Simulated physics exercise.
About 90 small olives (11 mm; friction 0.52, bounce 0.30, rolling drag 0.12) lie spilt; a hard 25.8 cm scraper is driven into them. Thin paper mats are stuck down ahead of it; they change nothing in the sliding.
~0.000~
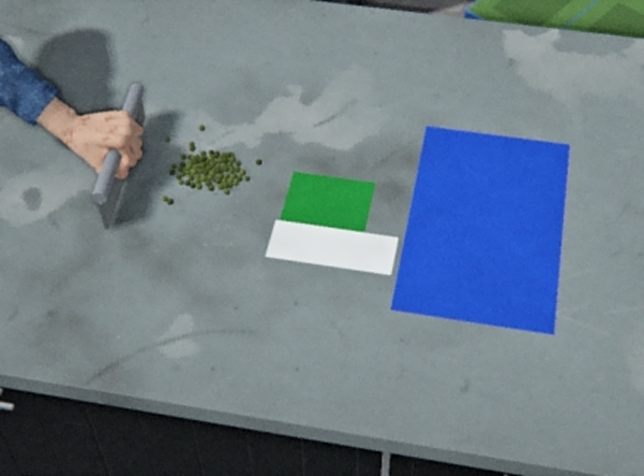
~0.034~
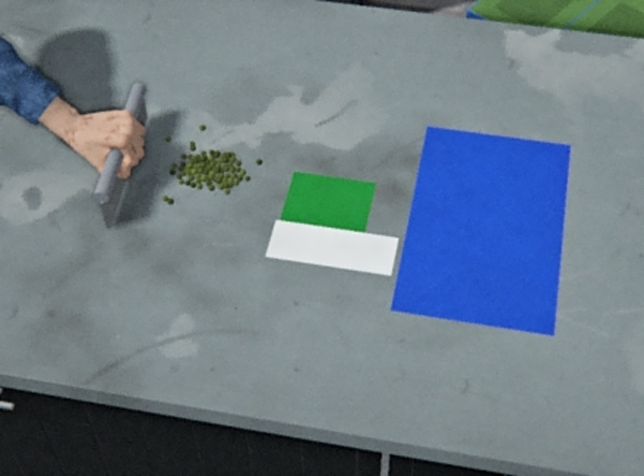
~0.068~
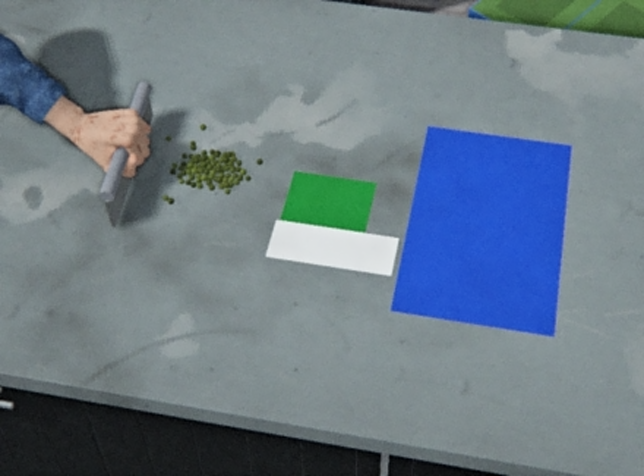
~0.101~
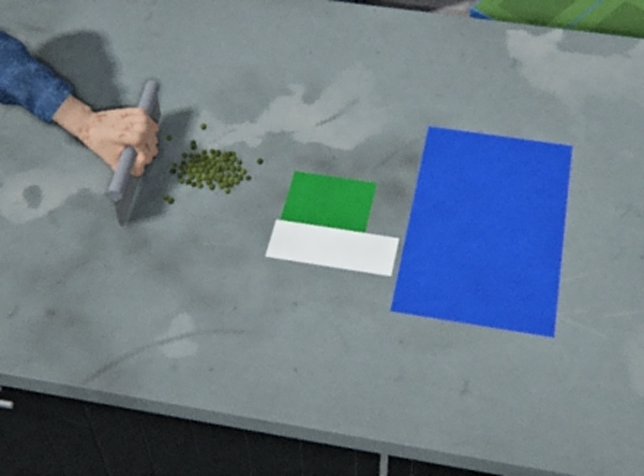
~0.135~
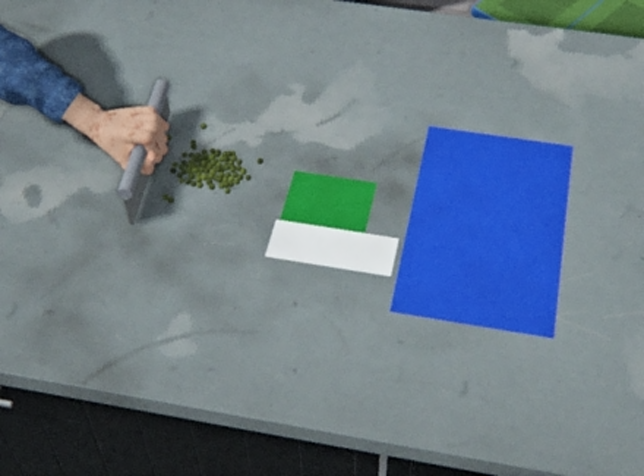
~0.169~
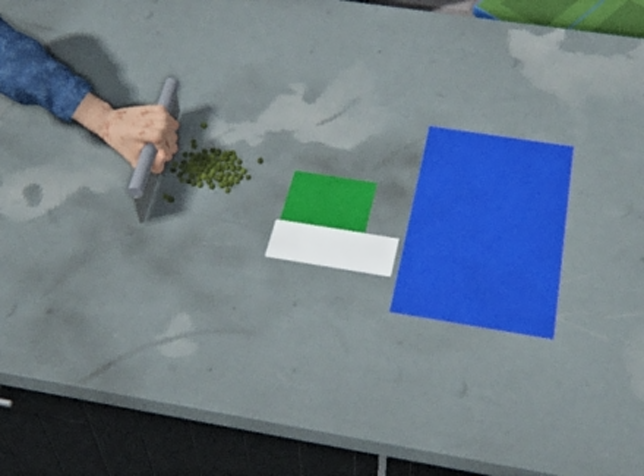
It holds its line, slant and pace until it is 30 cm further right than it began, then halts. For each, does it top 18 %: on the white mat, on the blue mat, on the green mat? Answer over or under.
White mat: Under, blue mat: Under, green mat: Over.
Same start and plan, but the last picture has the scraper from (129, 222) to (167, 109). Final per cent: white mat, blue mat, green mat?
White mat 20, blue mat 0, green mat 35.
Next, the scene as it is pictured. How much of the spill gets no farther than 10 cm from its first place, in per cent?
Some 0 per cent.
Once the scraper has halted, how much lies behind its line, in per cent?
Some 0 per cent.
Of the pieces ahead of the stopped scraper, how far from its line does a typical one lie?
Roughly 5 cm.
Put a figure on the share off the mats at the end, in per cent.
Some 60 per cent.
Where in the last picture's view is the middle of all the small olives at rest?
Near (341, 169).
After 0.45 s, scraper 19 cm from its start, spill 14 cm wide; off the mats 100 %.
After 0.72 s, scraper 31 cm from its start, spill 19 cm wide; white mat 5 %, green mat 40 %, off the mats 55 %.
Then, at 0.96 s, scraper 32 cm from its start, spill 21 cm wide; white mat 5 %, green mat 35 %, off the mats 60 %.
In the end, at 1.3 s, white mat 5 %, green mat 35 %, blue mat 0 %, off the mats 60 %.
